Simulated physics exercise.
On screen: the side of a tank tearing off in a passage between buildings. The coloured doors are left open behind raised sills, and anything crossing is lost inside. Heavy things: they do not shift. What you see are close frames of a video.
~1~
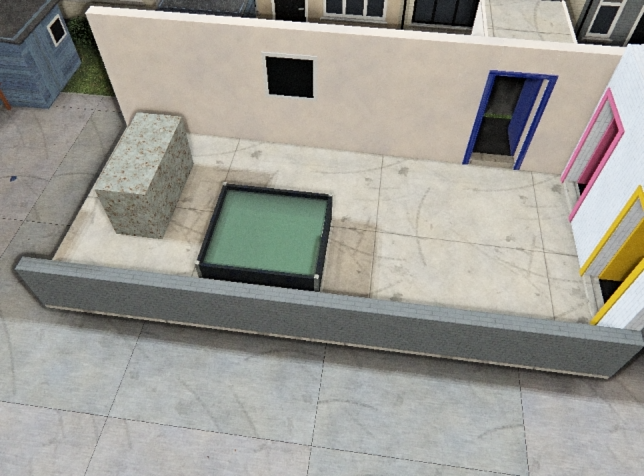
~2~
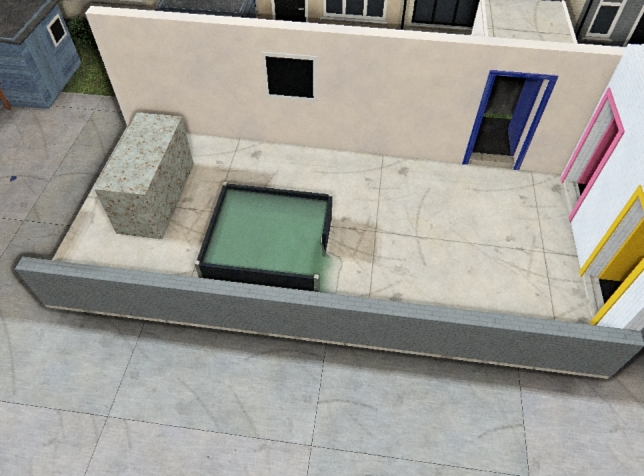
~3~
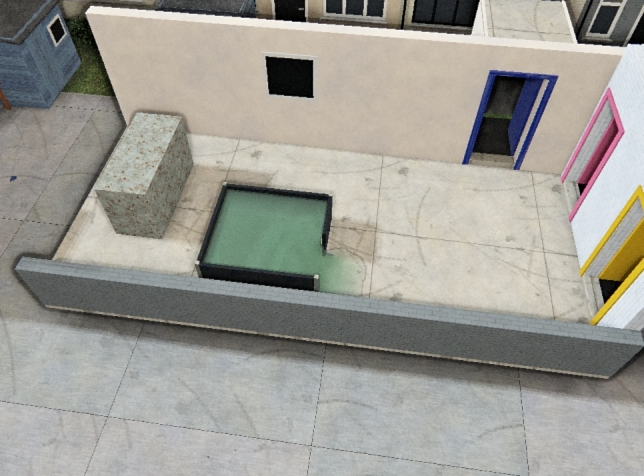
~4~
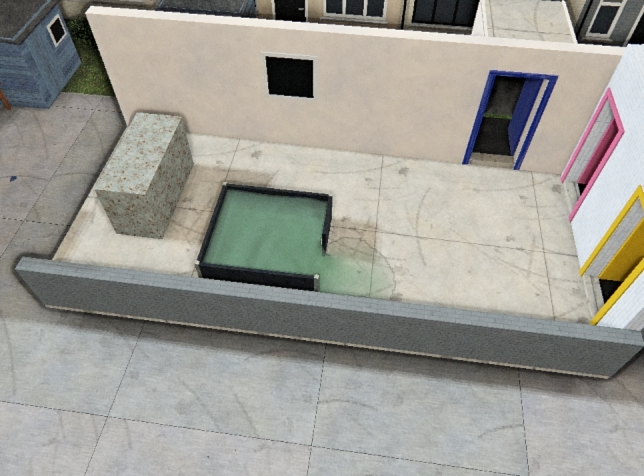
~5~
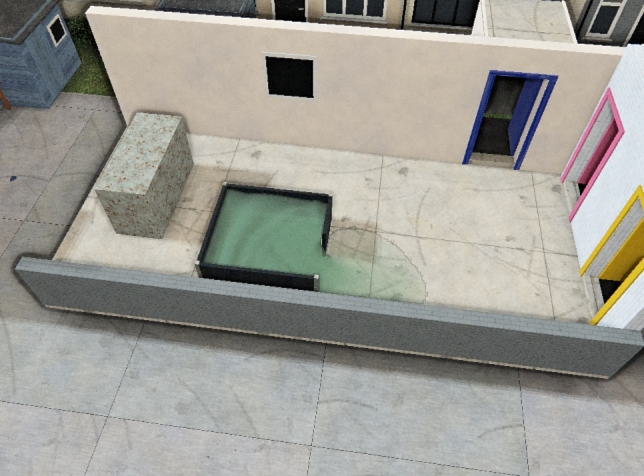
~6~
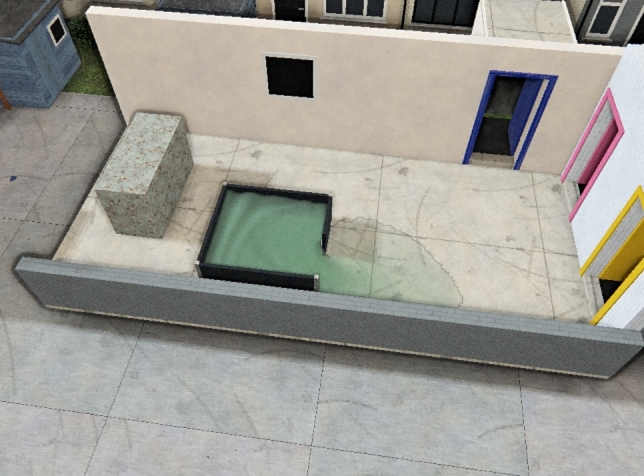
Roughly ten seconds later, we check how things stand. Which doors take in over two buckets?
Result: Most likely the blue door will not exceed two buckets; most likely the yellow door will exceed two buckets; most likely the pink door will exceed two buckets.
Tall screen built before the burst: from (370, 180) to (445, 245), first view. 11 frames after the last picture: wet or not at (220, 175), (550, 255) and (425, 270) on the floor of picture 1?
Listed order: Spared, swamped, swamped.
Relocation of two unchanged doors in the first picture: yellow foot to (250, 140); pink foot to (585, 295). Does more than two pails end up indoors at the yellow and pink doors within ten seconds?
So the yellow door stays beneath the limit; as for the pink door, it goes beyond the limit.
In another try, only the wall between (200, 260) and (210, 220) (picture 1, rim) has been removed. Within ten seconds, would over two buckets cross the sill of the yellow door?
Result: Yellow door remains beneath it.
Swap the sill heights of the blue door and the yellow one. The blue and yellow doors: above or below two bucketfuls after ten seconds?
Outcome - blue door comes in high; yellow door comes in high.
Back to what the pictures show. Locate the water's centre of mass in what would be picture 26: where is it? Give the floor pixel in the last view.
Centre of mass: Roughly (378, 264).
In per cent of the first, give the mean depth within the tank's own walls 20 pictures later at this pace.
Near 40 in a hundred.
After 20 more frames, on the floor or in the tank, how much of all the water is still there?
Estimate: Some 90 %.
A moment on, water covers 25 % of the floor; the blue door not reached, the yellow door not reached, the pink door not reached.
Next, water covers 35 % of the floor; the blue door not reached, the yellow door under two buckets in, the pink door not reached.
Then, water covers 40 % of the floor; the blue door not reached, the yellow door far over two buckets in, the pink door wet at the sill, nothing in.
Later, water covers 50 % of the floor; the blue door wet at the sill, nothing in, the yellow door far over two buckets in, the pink door under two buckets in.
In the end, water covers 70 % of the floor; the blue door wet at the sill, nothing in, the yellow door far over two buckets in, the pink door over two buckets in.
